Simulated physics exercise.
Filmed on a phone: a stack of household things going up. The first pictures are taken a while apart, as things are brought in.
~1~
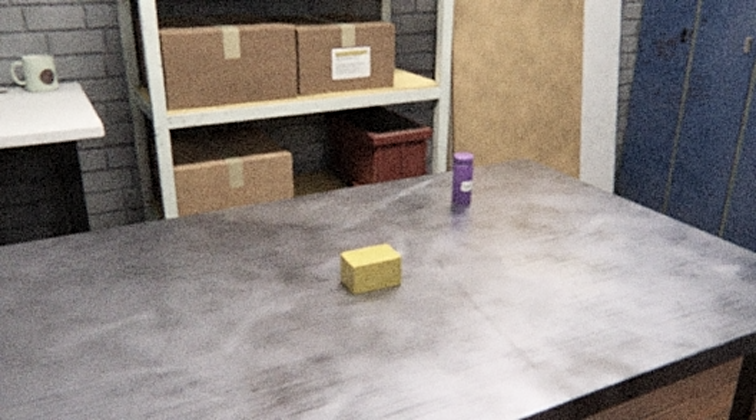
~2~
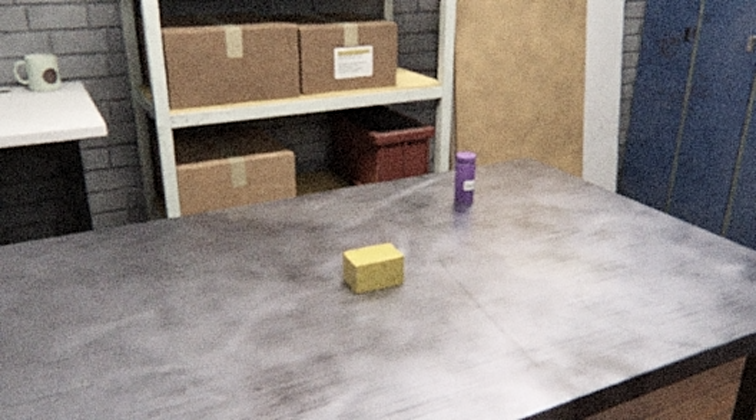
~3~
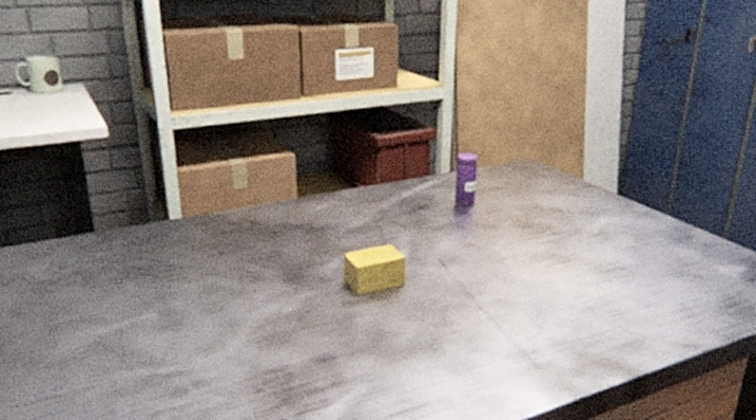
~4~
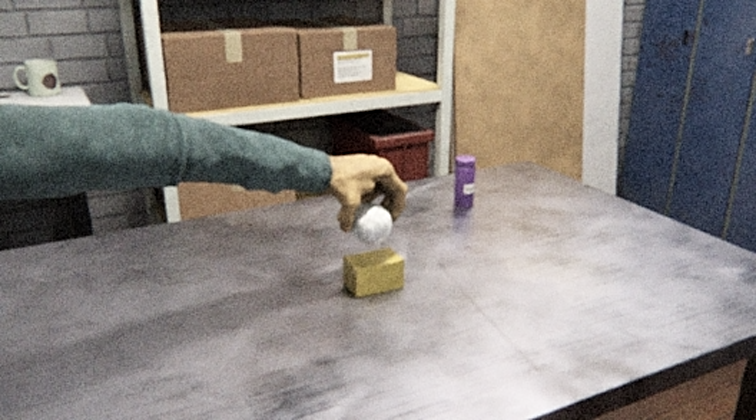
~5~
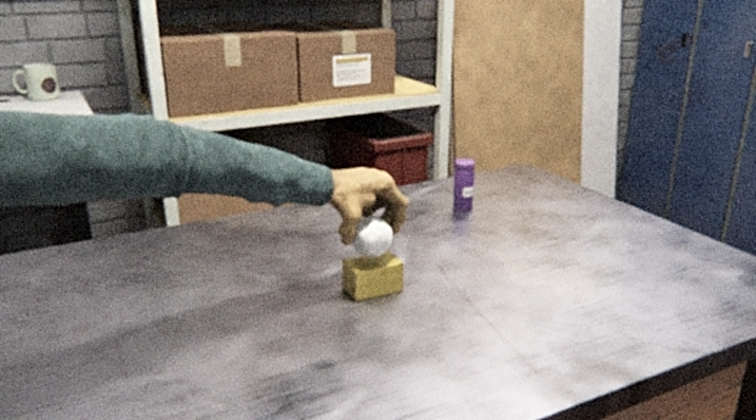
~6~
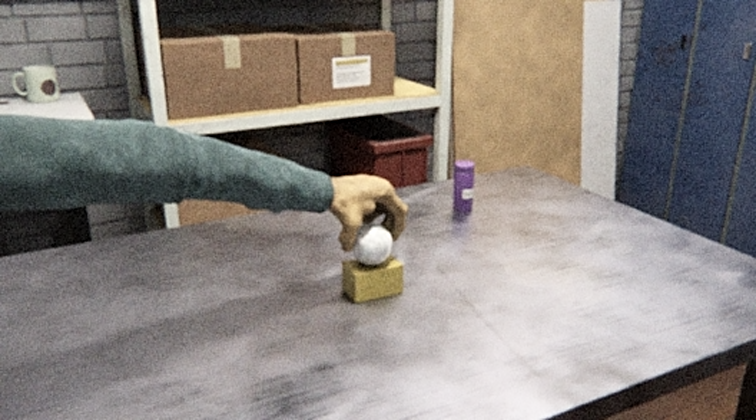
At first, a yellow block sits alone near the middle of a grey table, with a purple shaker standing behind it to the right. Then a hand in a green sleeve reaches in from the left holding a white onion above the block, and lowers it a short way onto the top, still gripping it.
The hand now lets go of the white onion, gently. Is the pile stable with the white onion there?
The pile holds.
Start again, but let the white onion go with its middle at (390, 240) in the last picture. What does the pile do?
Then it stays up.
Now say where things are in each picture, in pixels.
In the first frame, the last thing is not in view yet; purple shaker (463, 179).
In the second frame, the last thing is not in view yet; purple shaker (465, 178).
In the third frame, the last thing is not in view yet; purple shaker (466, 180).
In the fourth frame, still above its spot; white onion (370, 224); purple shaker (465, 182).
In the fifth frame, still above its spot; white onion (372, 237); purple shaker (464, 185).
In the sixth frame, set down, still held; white onion (371, 244); purple shaker (464, 187).
Then, 0.20 s on from there, no change.
Then, 0.40 s on from there, white onion resting near (371, 244).
In the end, all 3 unmoved. At the end, from the last picture's camera, white onion near (371, 244). The pile keeps its balance.
